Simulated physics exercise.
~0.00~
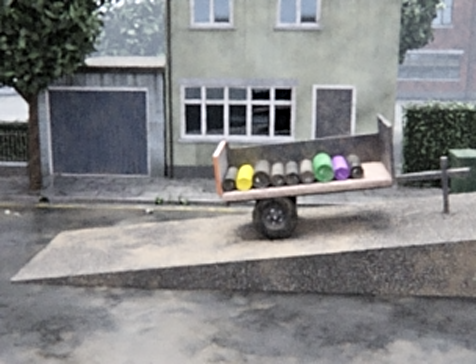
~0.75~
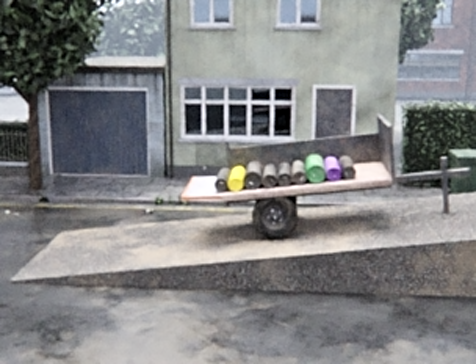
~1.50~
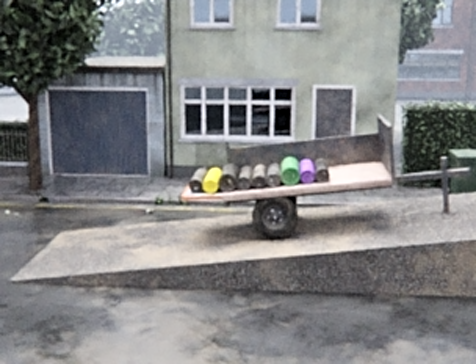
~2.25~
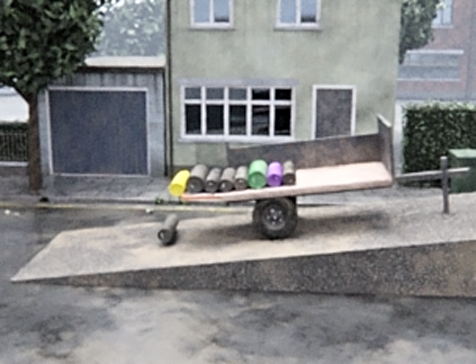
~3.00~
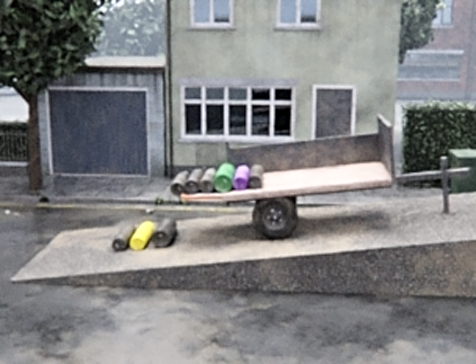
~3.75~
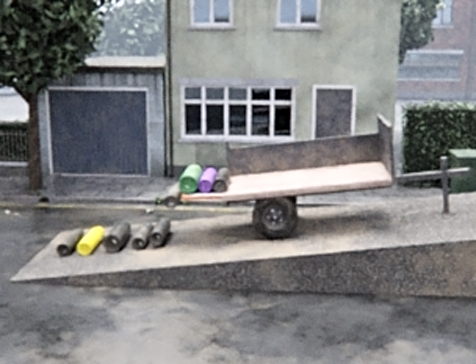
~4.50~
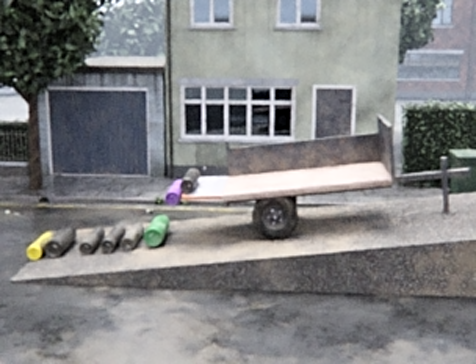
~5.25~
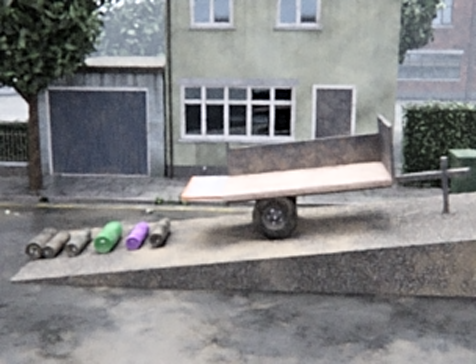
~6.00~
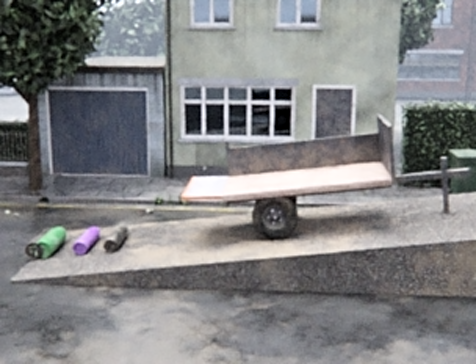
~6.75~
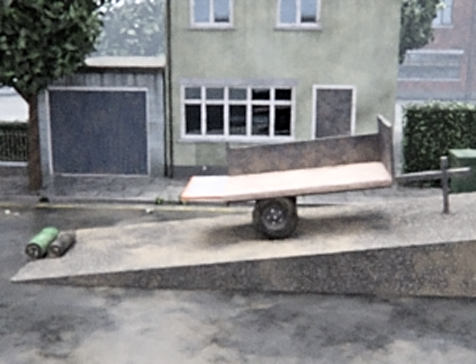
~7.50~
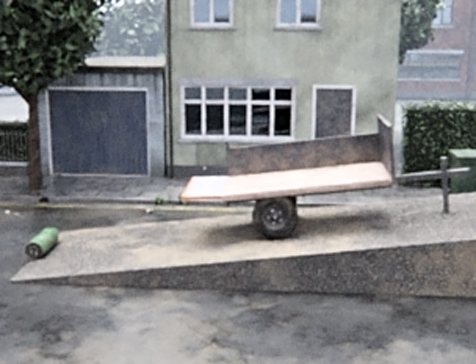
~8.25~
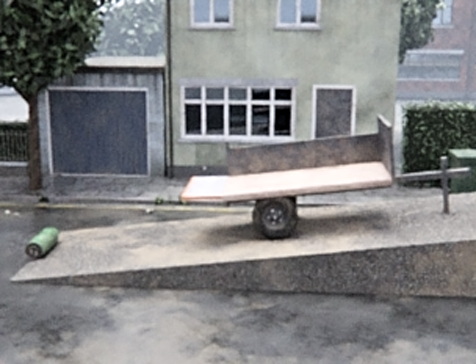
A tilted trailer's gate drops, and cylinders roll off leftward until one green one remains below.
